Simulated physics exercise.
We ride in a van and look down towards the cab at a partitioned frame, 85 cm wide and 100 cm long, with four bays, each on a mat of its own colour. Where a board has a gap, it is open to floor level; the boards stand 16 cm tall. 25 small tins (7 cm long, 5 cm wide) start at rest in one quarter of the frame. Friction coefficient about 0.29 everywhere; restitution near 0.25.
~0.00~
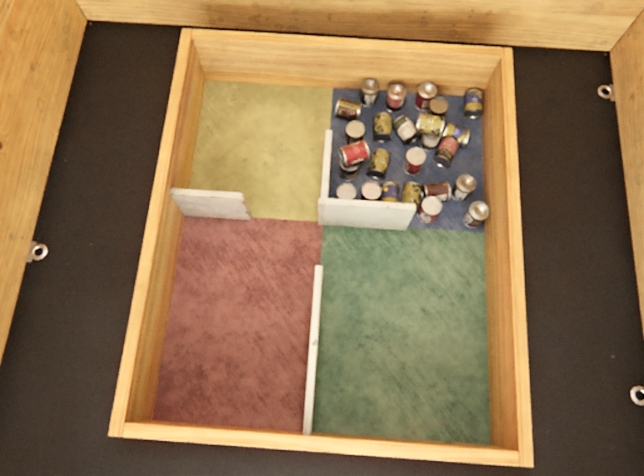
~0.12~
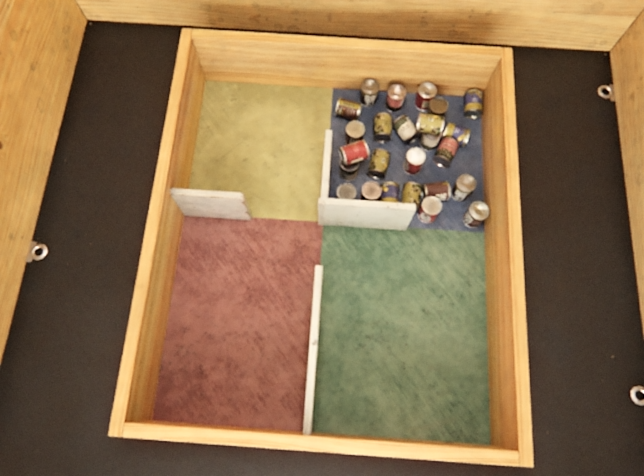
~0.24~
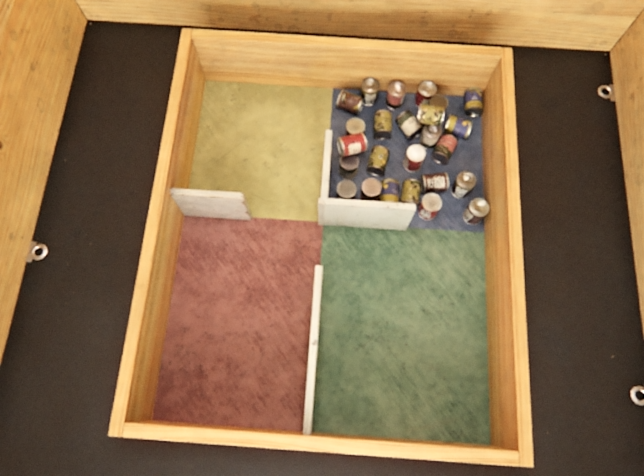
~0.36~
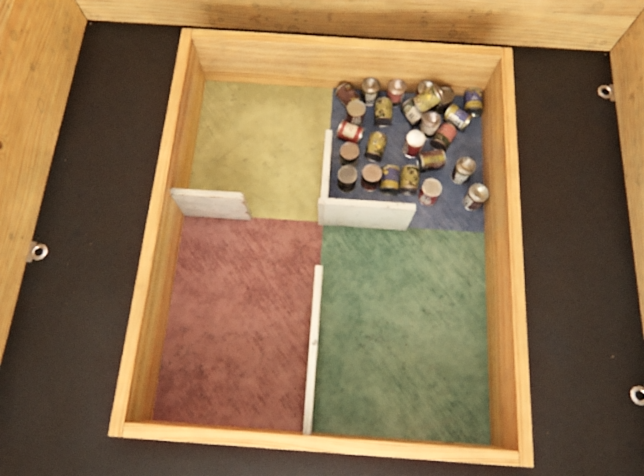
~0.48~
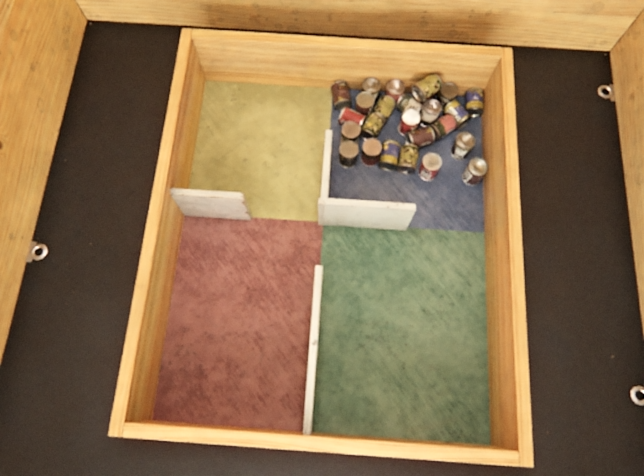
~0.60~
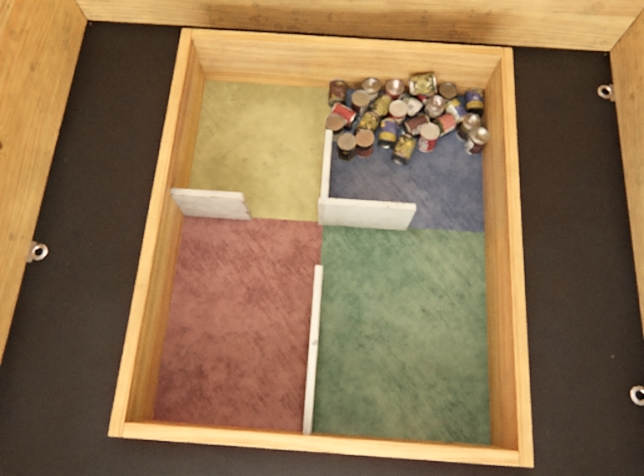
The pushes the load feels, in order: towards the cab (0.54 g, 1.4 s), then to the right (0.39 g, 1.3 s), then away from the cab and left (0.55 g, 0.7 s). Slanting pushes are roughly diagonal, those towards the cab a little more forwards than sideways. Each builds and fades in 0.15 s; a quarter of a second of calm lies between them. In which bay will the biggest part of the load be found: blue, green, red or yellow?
It is the blue one.
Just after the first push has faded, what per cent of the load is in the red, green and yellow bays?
Red 0, green 0, yellow 10 per cent.
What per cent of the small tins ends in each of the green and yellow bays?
About: Green 10, yellow 20 per cent.
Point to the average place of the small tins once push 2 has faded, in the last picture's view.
Around (437, 131).
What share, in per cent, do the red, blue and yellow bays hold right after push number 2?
Red 0, blue 100, yellow 0 per cent.
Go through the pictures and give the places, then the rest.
In the first frame, middle of the blue mat (407, 156); middle of the green mat (403, 328); middle of the red mat (241, 317); middle of the yellow mat (261, 147); 25 in the blue bay; the tin farthest behind, in the direction of the first push, is at (476, 215).
In the second frame, 25 in the blue bay; the tin farthest behind, in the direction of the first push, is at (476, 215).
In the third frame, 25 in the blue bay; the tin farthest behind, in the direction of the first push, is at (476, 212).
In the fourth frame, 25 in the blue bay; the tin farthest behind, in the direction of the first push, is at (475, 197).
In the fifth frame, 25 in the blue bay; the tin farthest behind, in the direction of the first push, is at (475, 172).
In the sixth frame, 25 in the blue bay; the tin farthest behind, in the direction of the first push, is at (347, 148).
After push 1 (1.64 s), 23 in the blue bay and 2 in the yellow bay.
After push 2 (3.19 s), 25 in the blue bay.
After push 3 (4.14 s), 19 in the blue bay, 2 in the green bay and 4 in the yellow bay.
When it is over (at 5.28 s), 19 in the blue bay, 2 in the green bay and 4 in the yellow bay.
